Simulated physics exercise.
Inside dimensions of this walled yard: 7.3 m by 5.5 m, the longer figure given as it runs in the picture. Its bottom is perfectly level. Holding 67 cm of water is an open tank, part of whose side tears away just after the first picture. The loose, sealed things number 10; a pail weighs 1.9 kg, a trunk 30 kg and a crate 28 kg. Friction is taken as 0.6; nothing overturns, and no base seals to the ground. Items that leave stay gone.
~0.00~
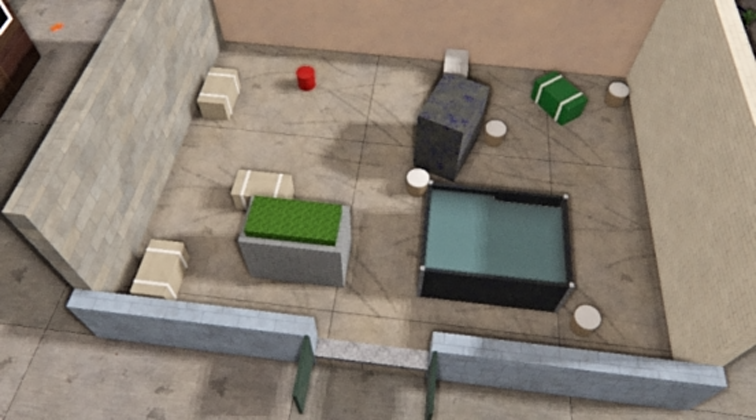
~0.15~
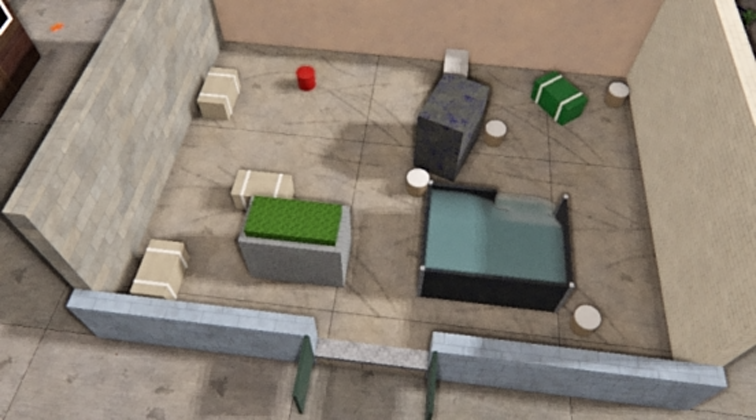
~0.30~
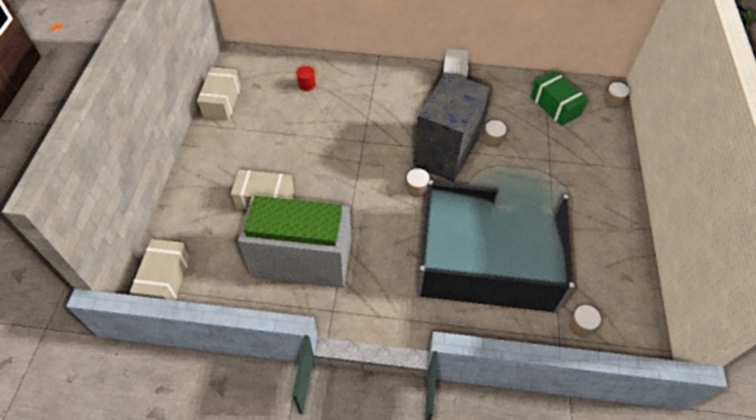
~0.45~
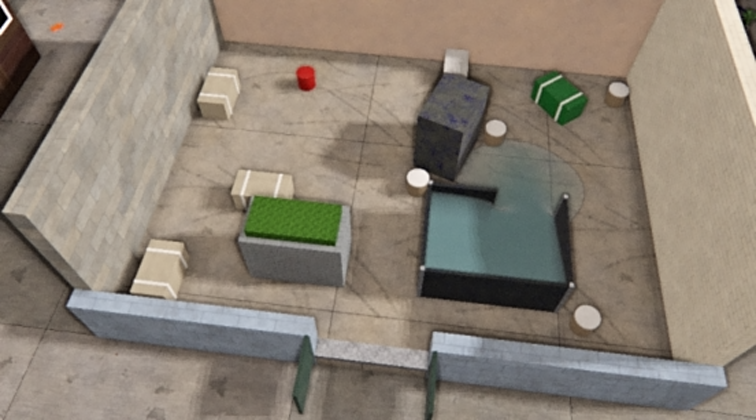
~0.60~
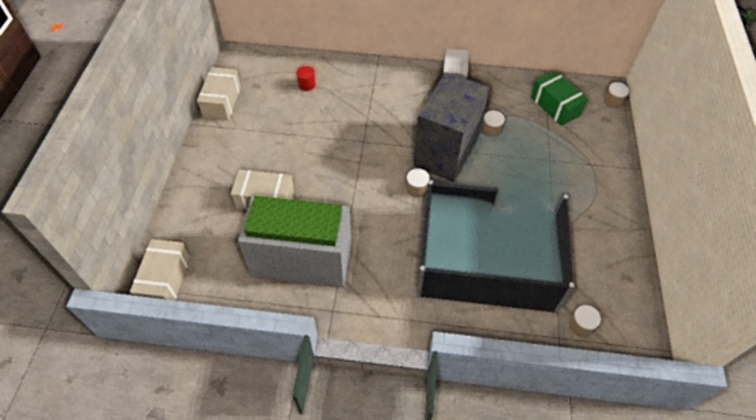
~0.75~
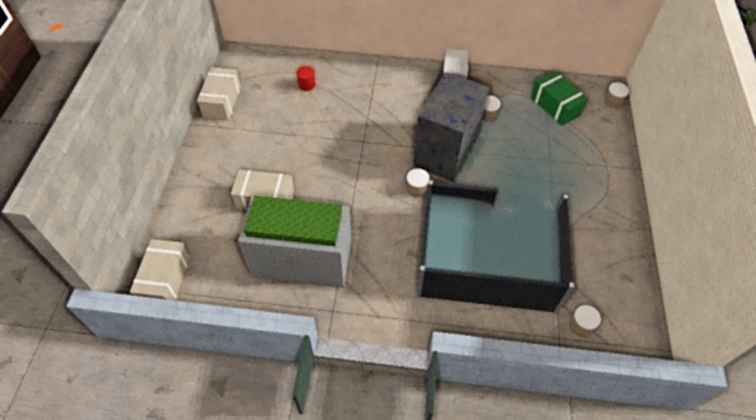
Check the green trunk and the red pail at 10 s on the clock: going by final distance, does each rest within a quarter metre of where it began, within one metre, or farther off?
Green trunk: Long move; red pail: Long move.
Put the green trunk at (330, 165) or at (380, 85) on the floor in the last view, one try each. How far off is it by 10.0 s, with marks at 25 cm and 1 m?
In turn: It holds its place; it holds its place.
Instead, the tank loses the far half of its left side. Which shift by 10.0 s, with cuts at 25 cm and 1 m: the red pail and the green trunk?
Under that change the red pail would be borne far and the green trunk would sit tight.
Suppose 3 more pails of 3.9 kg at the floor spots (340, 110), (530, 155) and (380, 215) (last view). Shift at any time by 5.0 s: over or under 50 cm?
Taking them in order: Not far enough, far enough and not far enough.
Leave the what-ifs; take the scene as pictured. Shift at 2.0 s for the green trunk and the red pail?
Roughly 80 and 0 cm.
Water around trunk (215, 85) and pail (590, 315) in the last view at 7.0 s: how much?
First roughly 5 cm, second roughly 3 cm.
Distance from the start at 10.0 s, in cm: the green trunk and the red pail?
I'd estimate about 200 and 350 cm, in that order.
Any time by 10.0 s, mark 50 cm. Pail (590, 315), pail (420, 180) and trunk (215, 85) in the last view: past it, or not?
The first topped the threshold, the second never reached the threshold, and the third never reached the threshold.
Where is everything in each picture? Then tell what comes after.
The first frame shows the green trunk at (562, 90) rests on the ground; the red pail at (305, 72), on the bottom; 2.4 m2 under water; 0 of 10 have shifted.
The second frame shows the green trunk at (562, 90) rests on the ground; the red pail at (305, 72) rests on the ground; 2.9 m2 under water; 0 of 10 have shifted.
The third frame shows the green trunk at (562, 90), on the bottom; the red pail at (305, 72) rests on the ground; 3.7 m2 under water; 0 of 10 have shifted.
The fourth frame shows the green trunk at (562, 90), on the bottom; the red pail at (305, 72) rests on the ground; water covers 4.8 m2; 0 of 10 have shifted.
The fifth frame shows the green trunk at (562, 90), on the bottom; the red pail at (305, 72), on the bottom; water covers 5.7 m2; 1 of 10 have shifted.
The sixth frame shows the green trunk at (562, 90), on the bottom; the red pail at (305, 72), on the bottom; water covers 6.8 m2; 1 of 10 have shifted.
After 2.0 s the green trunk is near (596, 59), 0.8 m from its start, afloat; the red pail is near (305, 72), 0.0 m from its start, aground; 0 of 10 are out; 3 afloat.
After 4.5 s the green trunk is near (598, 130), 1.0 m from its start, afloat; the red pail is near (286, 82), 0.4 m from its start, aground; 0 of 10 are out; 3 afloat.
After 7.0 s the green trunk is near (628, 181), 2.0 m from its start, aground; the red pail is near (209, 141), 2.1 m from its start, aground; 0 of 10 are out; 3 afloat.
After 10.0 s the green trunk is near (628, 185), 2.0 m from its start, aground; the red pail is near (161, 230), 3.7 m from its start, afloat; 0 of 10 are out; 4 afloat.
